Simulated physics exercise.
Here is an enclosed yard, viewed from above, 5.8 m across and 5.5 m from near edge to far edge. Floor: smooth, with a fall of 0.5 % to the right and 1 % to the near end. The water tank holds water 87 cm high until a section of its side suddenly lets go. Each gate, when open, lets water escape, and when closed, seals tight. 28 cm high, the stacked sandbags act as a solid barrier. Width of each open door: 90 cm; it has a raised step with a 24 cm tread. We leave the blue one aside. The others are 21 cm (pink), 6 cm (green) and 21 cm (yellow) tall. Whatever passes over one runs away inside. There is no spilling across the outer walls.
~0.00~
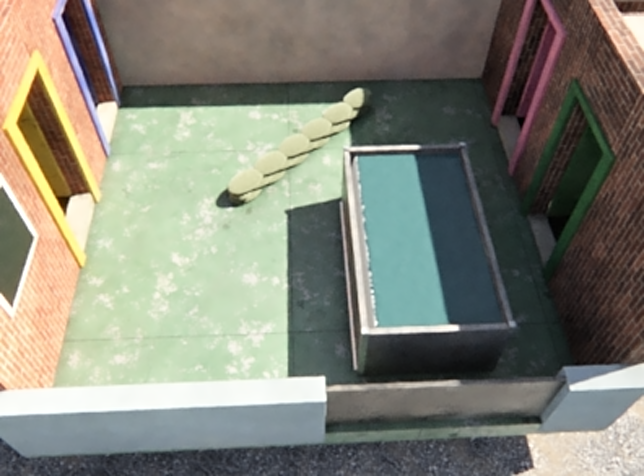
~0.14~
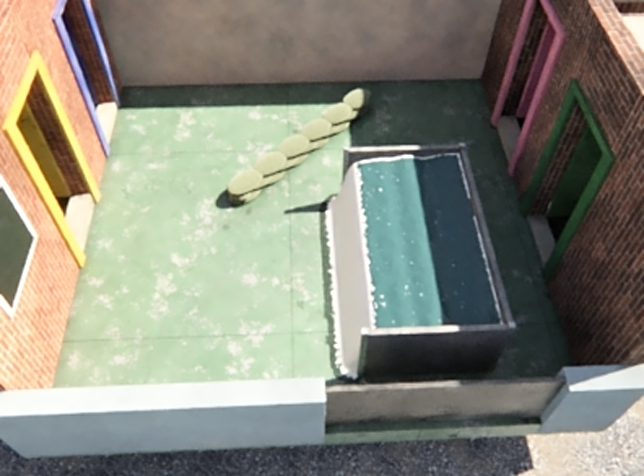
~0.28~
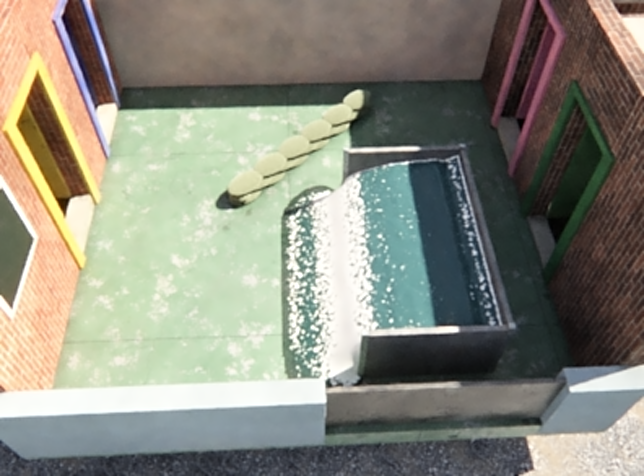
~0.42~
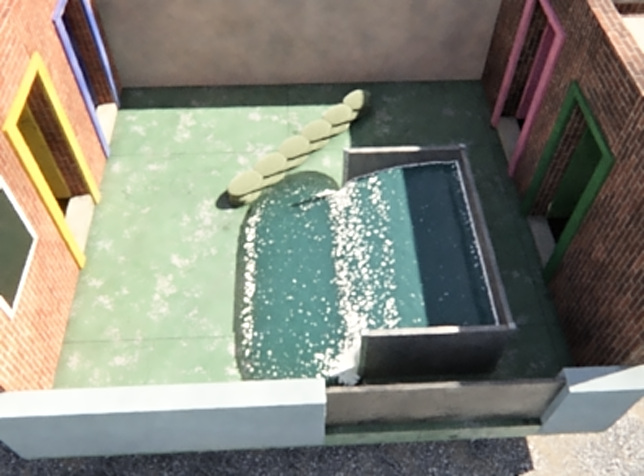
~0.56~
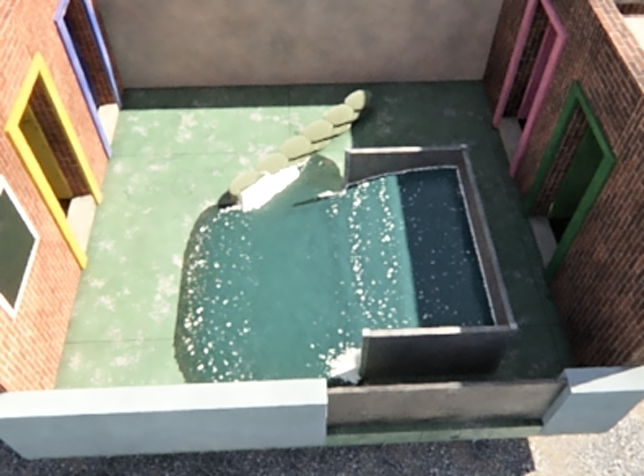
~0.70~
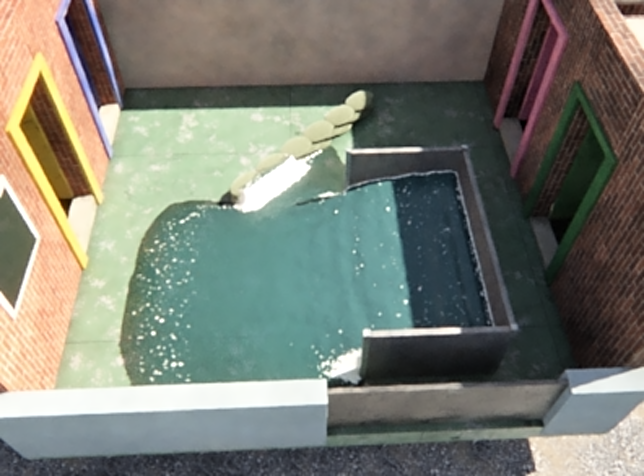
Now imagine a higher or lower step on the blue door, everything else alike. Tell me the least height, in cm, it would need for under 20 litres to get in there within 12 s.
You would need roughly 9.5 cm.
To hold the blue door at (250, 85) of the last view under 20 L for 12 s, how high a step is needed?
You'd want it roughly 10.0 cm high.
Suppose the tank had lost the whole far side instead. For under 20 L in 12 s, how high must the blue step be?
Close to 13.5 cm at the least.
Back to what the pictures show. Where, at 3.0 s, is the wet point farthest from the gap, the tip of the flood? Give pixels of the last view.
Lab note: Front tip approx. at (126, 91).
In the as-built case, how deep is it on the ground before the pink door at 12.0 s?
6.5 cm.
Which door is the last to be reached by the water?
That would be the green door.
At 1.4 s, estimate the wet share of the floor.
I'd estimate about 45 percent.
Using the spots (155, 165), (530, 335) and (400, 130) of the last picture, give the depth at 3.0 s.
Approx. 11 / 0 / 2 cm.
After 1.4 s water covers 45 % of the floor, deepest (60 cm) near (67, 407); it has not reached the blue door.
After 3.0 s water covers 70 % of the floor, deepest (30 cm) near (270, 399); 9 cm at the blue door, 0 litres in over its 14 cm step.
After 12.0 s water covers 95 % of the floor, deepest (17 cm) near (586, 403); 6 cm at the blue door, 4 litres in over its 14 cm step.
At the blue door as built, the water arrived by 1.7 s and peaked near 15 cm at 5.6 s.
With a step of 8.5 cm, 26 litres would have come in within the 12 s; with 12 cm, 9 litres. So under 20 litres takes about 9.5 cm.
